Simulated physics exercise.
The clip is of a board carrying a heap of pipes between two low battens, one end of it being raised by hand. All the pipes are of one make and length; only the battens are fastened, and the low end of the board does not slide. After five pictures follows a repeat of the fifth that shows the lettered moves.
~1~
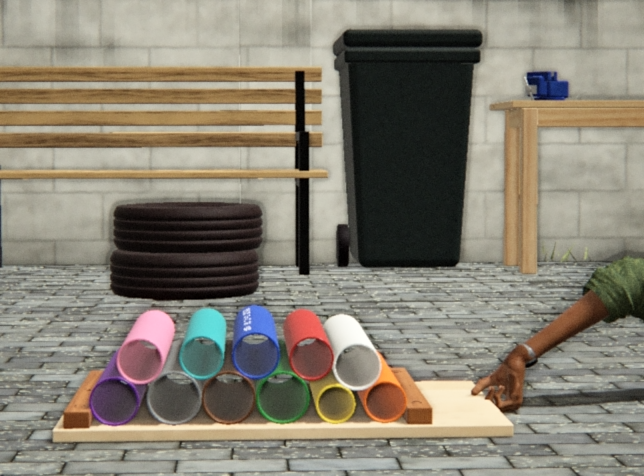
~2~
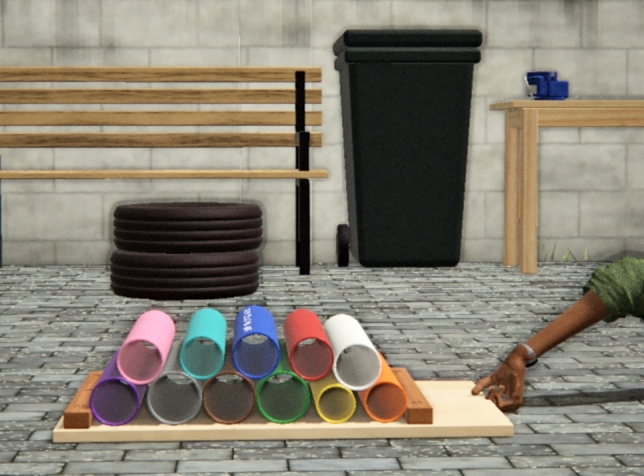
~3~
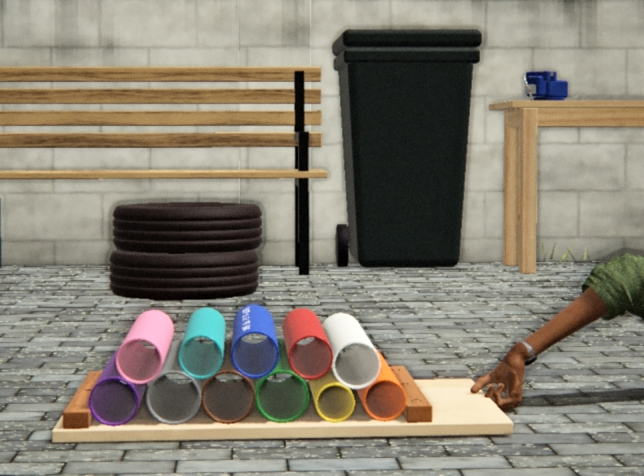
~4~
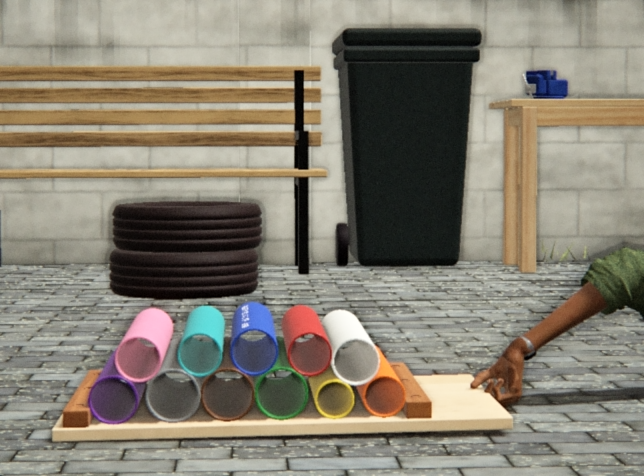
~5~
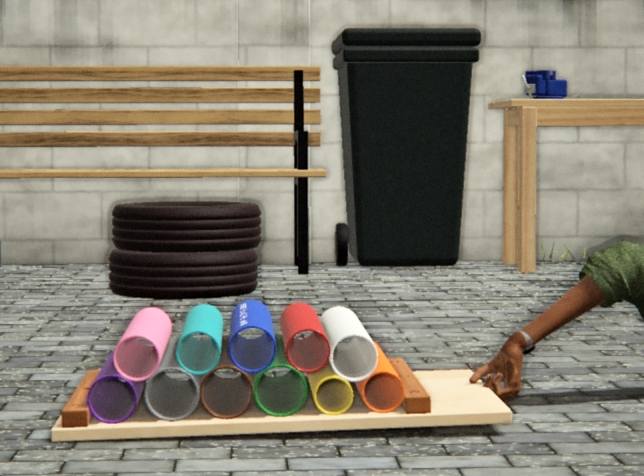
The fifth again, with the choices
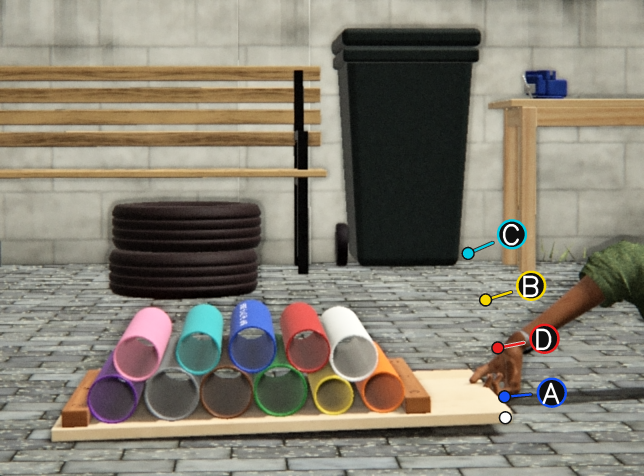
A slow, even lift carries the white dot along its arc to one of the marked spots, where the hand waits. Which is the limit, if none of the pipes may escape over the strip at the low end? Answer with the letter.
The answer is mark C.
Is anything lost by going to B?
No.
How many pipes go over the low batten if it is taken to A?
It comes to none.
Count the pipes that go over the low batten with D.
The count is none.
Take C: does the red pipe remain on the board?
Yes.
On the copy, A at (505, 397); B at (486, 300); C at (468, 253); D at (498, 348); the white dot at (505, 418).
On C. First, board at 15°.
Then, board at 23°.
Finally, board at 23°, none over the low batten.
By contrast, A none over the low batten; B none over the low batten; D none over the low batten.
